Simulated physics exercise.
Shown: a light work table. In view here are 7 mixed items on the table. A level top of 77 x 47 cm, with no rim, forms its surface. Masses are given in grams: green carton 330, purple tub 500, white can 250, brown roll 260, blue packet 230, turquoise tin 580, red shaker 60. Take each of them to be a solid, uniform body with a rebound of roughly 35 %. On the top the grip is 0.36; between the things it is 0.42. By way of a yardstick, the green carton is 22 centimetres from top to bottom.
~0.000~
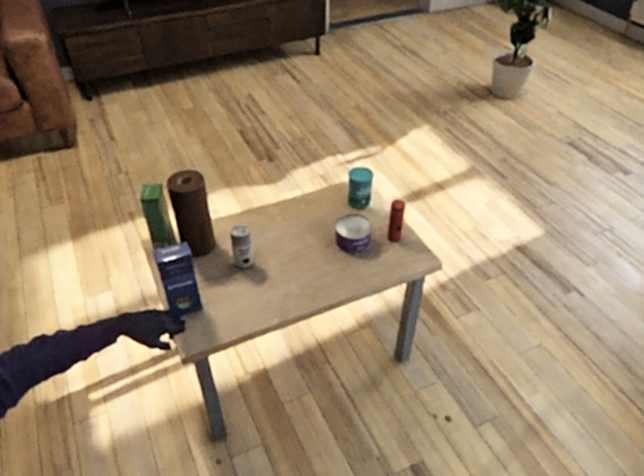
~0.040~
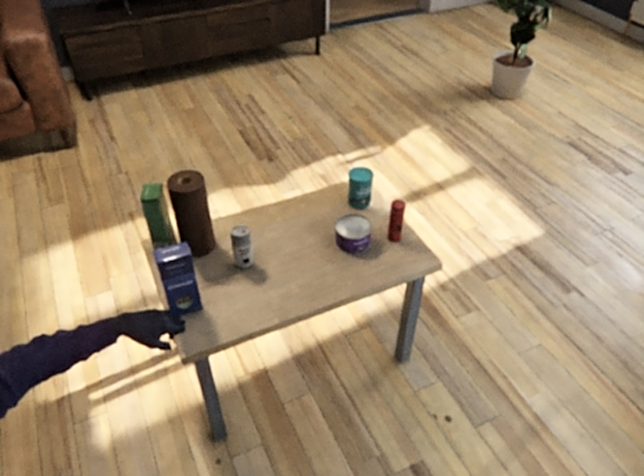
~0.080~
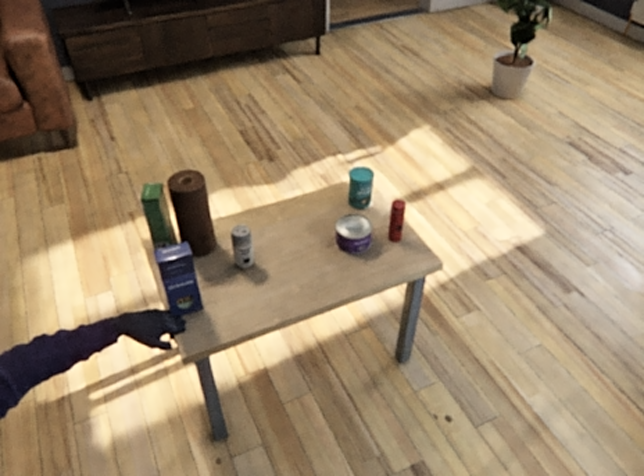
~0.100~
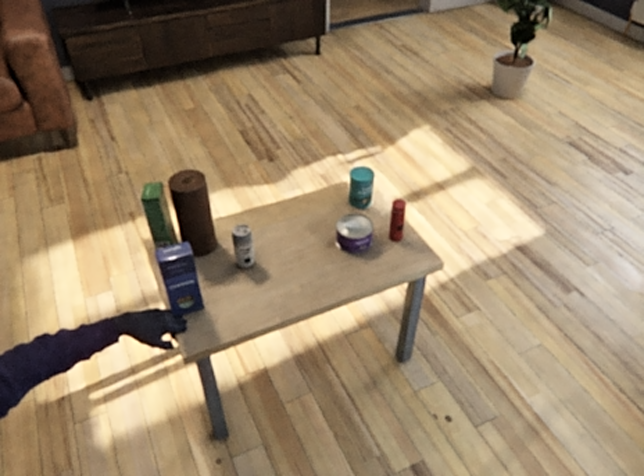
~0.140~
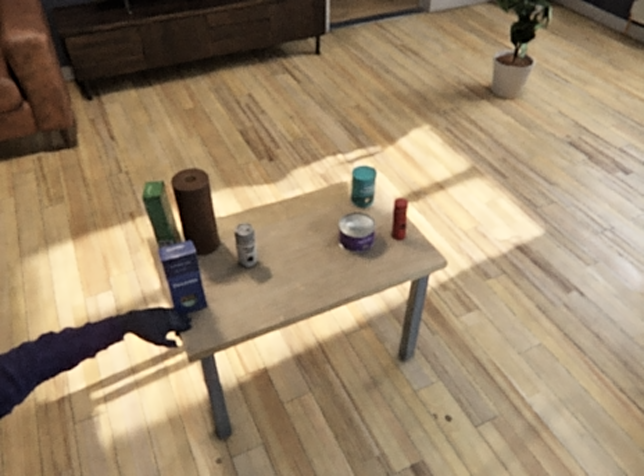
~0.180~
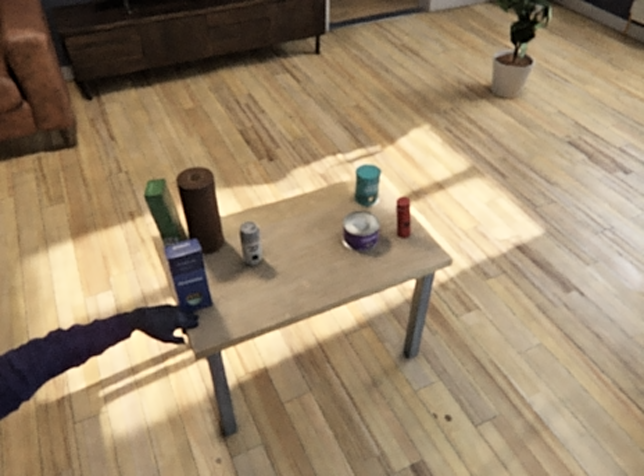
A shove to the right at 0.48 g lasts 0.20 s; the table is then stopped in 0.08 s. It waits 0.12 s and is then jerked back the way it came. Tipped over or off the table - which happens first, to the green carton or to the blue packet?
First.
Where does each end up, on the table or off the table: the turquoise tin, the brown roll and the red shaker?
Turquoise tin: Stays in bounds; brown roll: Stays in bounds; red shaker: Goes out of bounds.
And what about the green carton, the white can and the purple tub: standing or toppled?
Well, the green carton tumbles down, the white can holds steady, and the purple tub holds steady.
After 0.38 s, table shifted 13 cm; green carton 40° off upright near (189, 210); blue packet 3° off upright near (233, 263); red shaker 55° off upright.
After 0.68 s, table shifted 2 cm; red shaker now off the table; green carton on its side near (170, 231); blue packet 53° off upright near (231, 267).
After 0.88 s, blue packet on its side near (222, 283); green carton on its side near (145, 238); brown roll on its side.
In the end (1.4 s), off the table, red shaker; toppled on the table, green carton, brown roll and blue packet; the other 3 under 5 cm from the start. At the end, from the last picture's camera, green carton near (145, 238), blue packet near (220, 285). Green carton went at 0.36 s; blue packet went at 0.64 s.
